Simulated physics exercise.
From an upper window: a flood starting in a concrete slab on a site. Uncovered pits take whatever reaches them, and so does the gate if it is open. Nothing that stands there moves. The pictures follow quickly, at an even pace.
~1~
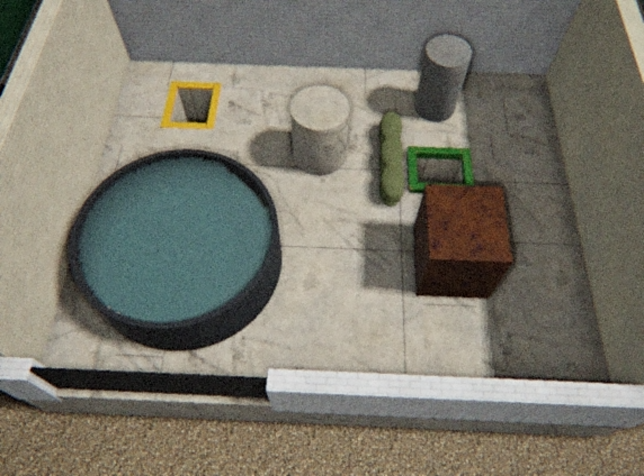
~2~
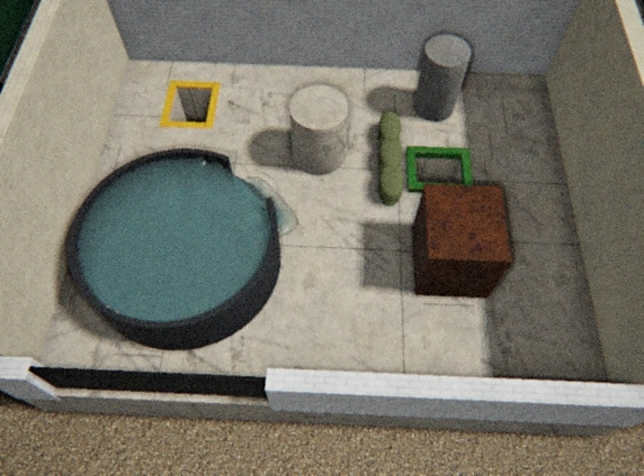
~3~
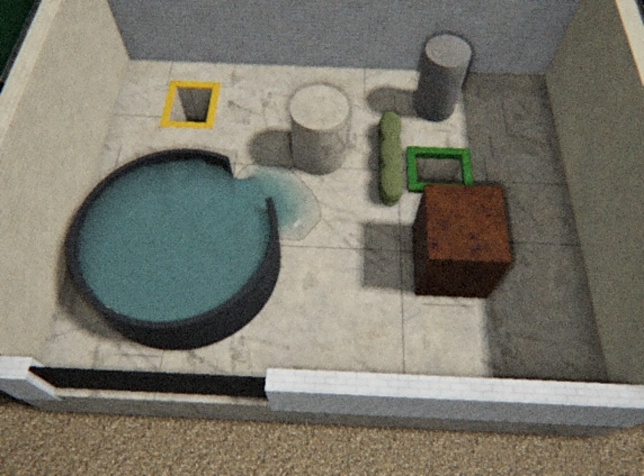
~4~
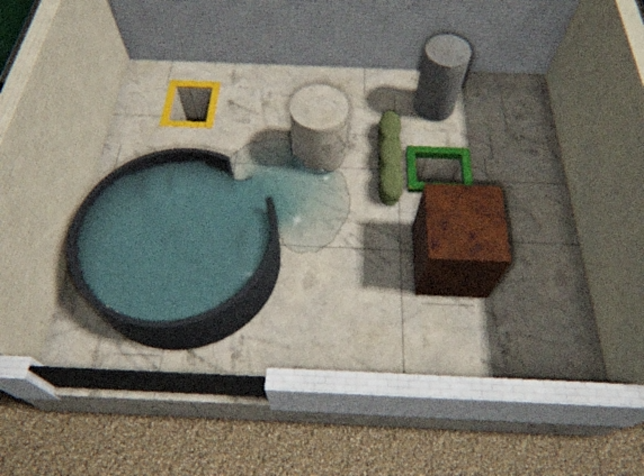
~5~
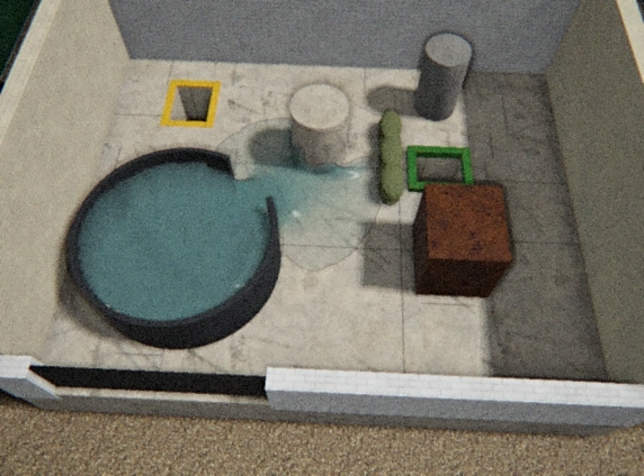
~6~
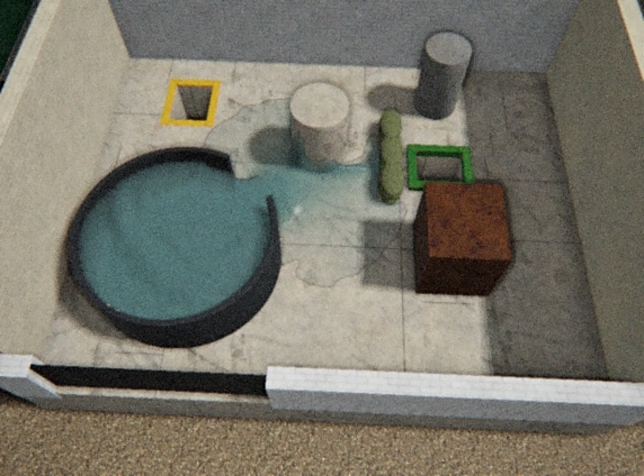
The footage shows a round pool of blue-green water opening on its far right side inside a walled concrete slab, then water spreading across the floor around a pale cylinder and reaching a row of rounded green shapes.
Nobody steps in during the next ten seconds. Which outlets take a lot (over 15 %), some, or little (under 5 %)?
The gate takes not even 5 %; the green pit takes not even 5 %; the yellow pit takes from 5 to 15 %.
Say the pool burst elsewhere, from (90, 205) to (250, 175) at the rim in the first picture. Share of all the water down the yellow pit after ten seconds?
Parts in a hundred: Yellow 50.
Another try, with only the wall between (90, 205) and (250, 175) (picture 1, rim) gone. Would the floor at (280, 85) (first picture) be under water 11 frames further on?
At that place: Covered.
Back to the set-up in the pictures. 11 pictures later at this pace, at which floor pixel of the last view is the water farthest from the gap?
Roughly at (564, 208).
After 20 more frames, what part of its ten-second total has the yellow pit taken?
About 15 per cent.
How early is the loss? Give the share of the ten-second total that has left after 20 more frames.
I make it 15 per cent.
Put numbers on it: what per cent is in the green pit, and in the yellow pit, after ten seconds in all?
In turn 0 and 10 per cent.
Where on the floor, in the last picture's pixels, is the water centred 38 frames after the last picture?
Around (284, 209).
A moment on, water covers 30 % of the floor; the gate 0 %, the green pit 0 %, the yellow pit 0 %.
Next, water covers 45 % of the floor; the gate 0 %, the green pit 0 %, the yellow pit 0 %.
Then, water covers 65 % of the floor; the gate 0 %, the green pit 0 %, the yellow pit 2 %.
Later, water covers 95 % of the floor; the gate 0 %, the green pit 0 %, the yellow pit 6 %.
In the end, water covers 95 % of the floor; the gate 0 %, the green pit 0 %, the yellow pit 11 %.
